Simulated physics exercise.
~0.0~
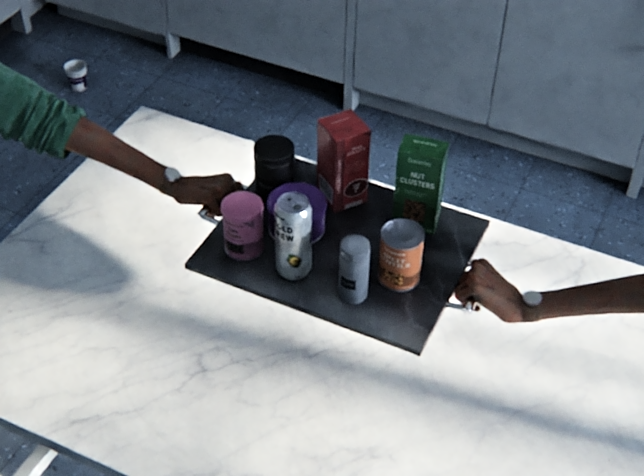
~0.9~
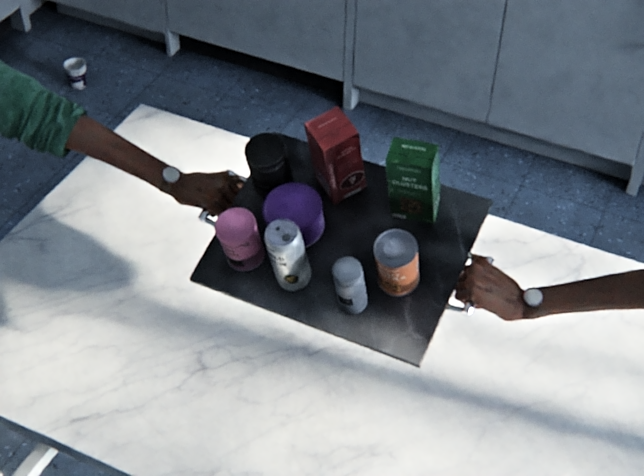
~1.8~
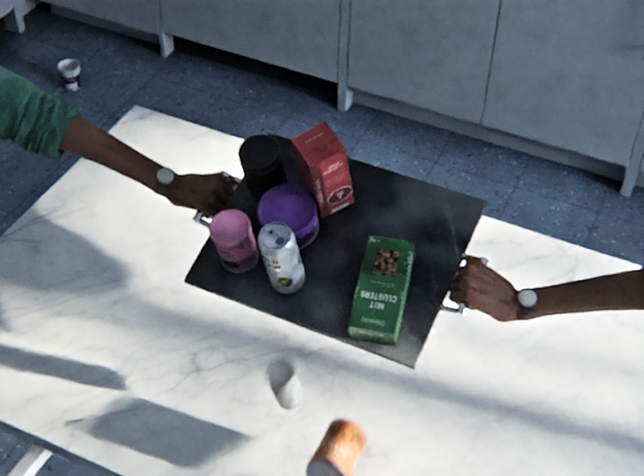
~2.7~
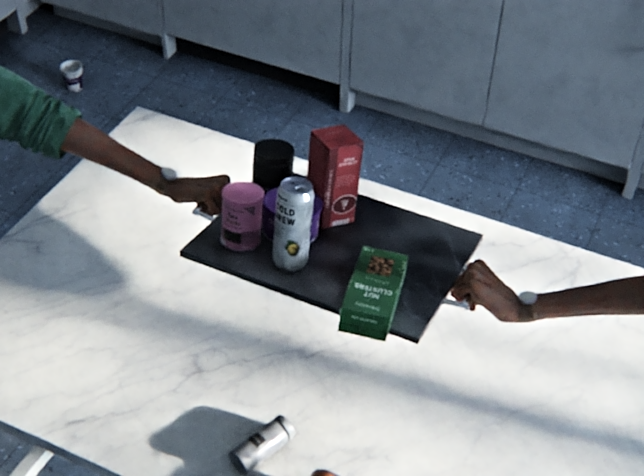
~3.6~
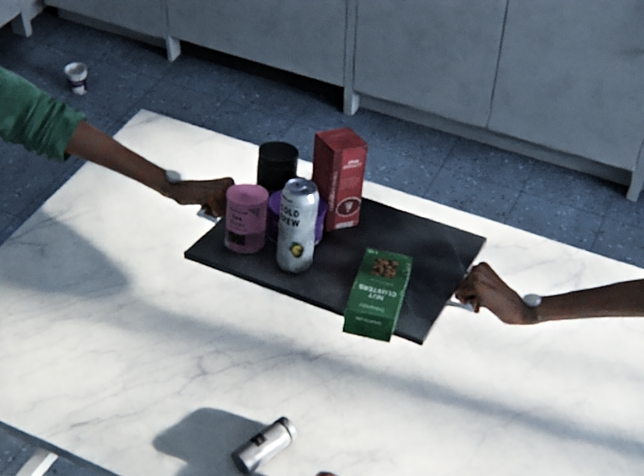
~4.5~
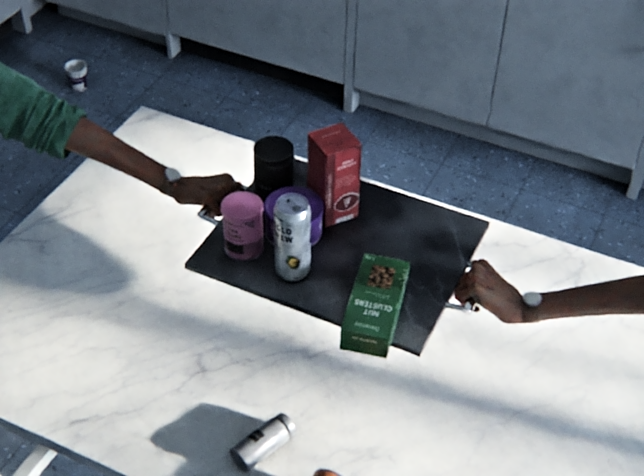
The video shows two hands tilting a rimless dark tray of eight items toward the near side, sending the grey shaker and orange tin off and toppling the green carton, then tipping it the opposite way and levelling it with the carton lying flat and five items upright.
